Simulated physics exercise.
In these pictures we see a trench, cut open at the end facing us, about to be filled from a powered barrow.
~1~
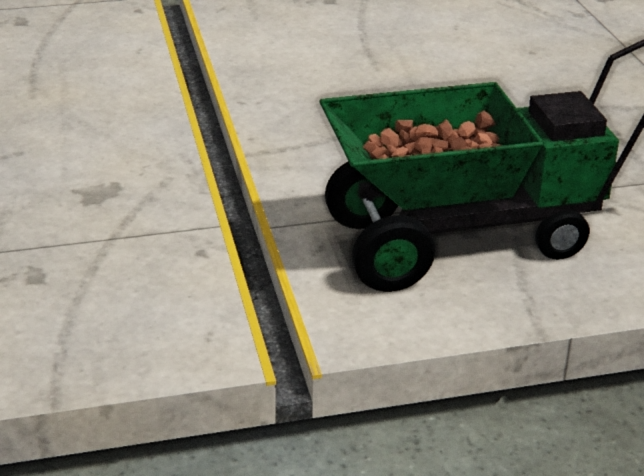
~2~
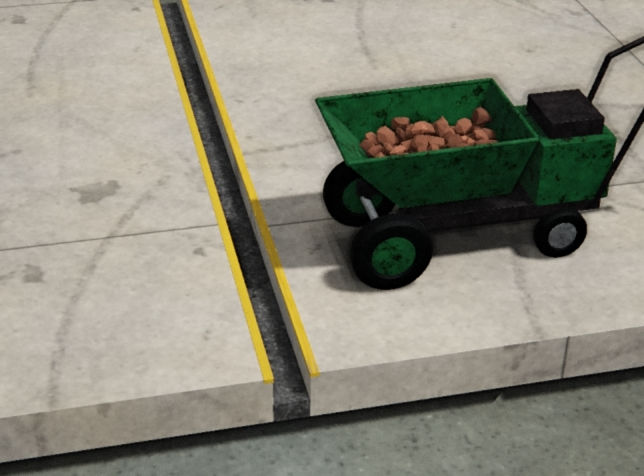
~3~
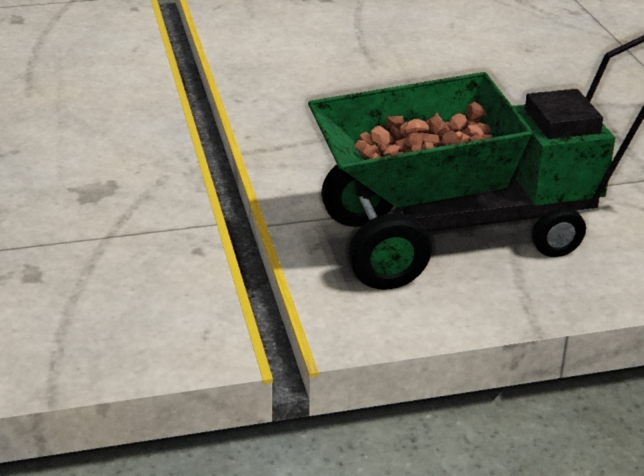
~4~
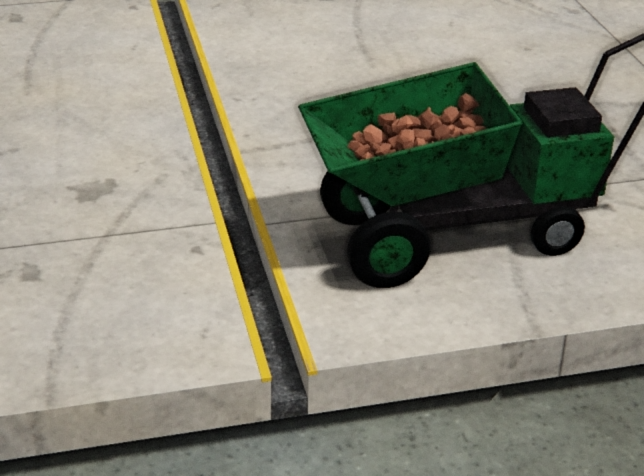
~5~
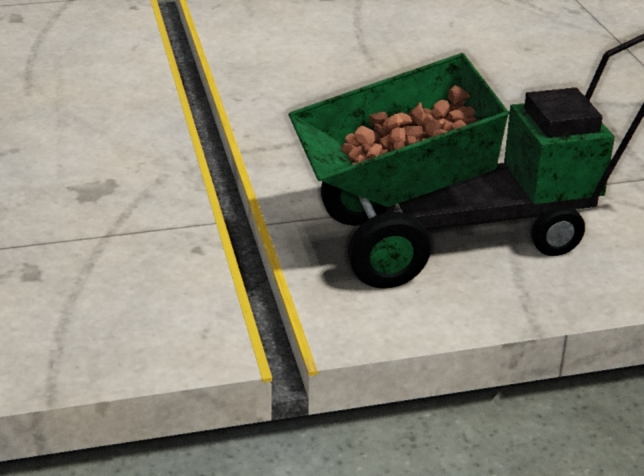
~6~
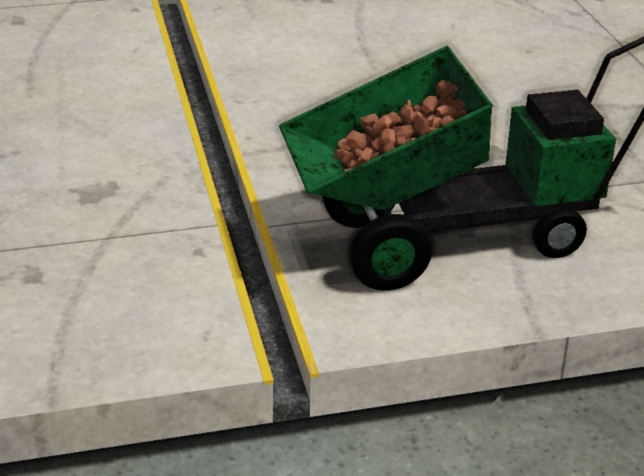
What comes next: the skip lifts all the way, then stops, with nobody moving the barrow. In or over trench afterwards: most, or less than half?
Most of the load does not find the trench.
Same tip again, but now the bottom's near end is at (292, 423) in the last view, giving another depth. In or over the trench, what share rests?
50 %, roughly.
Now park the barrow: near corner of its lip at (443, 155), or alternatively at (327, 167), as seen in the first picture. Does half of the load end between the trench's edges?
So the first stop would give short of the halfway mark, while the second would give short of the halfway mark.
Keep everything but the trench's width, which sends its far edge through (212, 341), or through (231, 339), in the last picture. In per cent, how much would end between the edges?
Lab note: Try one about 90 %, try two about 80 %.
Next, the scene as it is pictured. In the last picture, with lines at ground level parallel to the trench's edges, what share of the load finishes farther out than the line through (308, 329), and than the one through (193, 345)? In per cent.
80 % and 10 %.
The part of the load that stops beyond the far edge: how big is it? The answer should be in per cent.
Result: Close to 45 %.
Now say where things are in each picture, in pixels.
Lip of the skip near (353, 165), level; top of the load near (439, 145), lumps of rubble; first edge of the trench near (302, 331); far edge near (258, 337), the trench under half as wide as the skip, and about as deep as wide, in the first picture.
Lip of the skip near (348, 164), tipped barely; top of the load near (435, 142), in the second picture.
Lip of the skip near (341, 167), tipped barely; top of the load near (450, 139), in the third picture.
Lip of the skip near (330, 171), tipped a little; top of the load near (442, 133), in the fourth picture.
Lip of the skip near (320, 179), tipped clearly; top of the load near (443, 125), in the fifth picture.
Lip of the skip near (309, 192), tipped clearly; top of the load near (446, 112); first edge of the trench near (299, 330); far edge near (255, 336), in the sixth picture.
Shortly afterwards, skip tipped steeply; the whole lot in the skip.
Next, skip tipped right over; the bulk in the skip; a little in or heaped over the trench; a little beyond it.
Some moments later, skip tipped right over; near a quarter in the skip; near a third in or heaped over the trench; near half beyond it.
In the end, skip tipped right over; near a quarter in the skip; near a third in or heaped over the trench; near half beyond it.
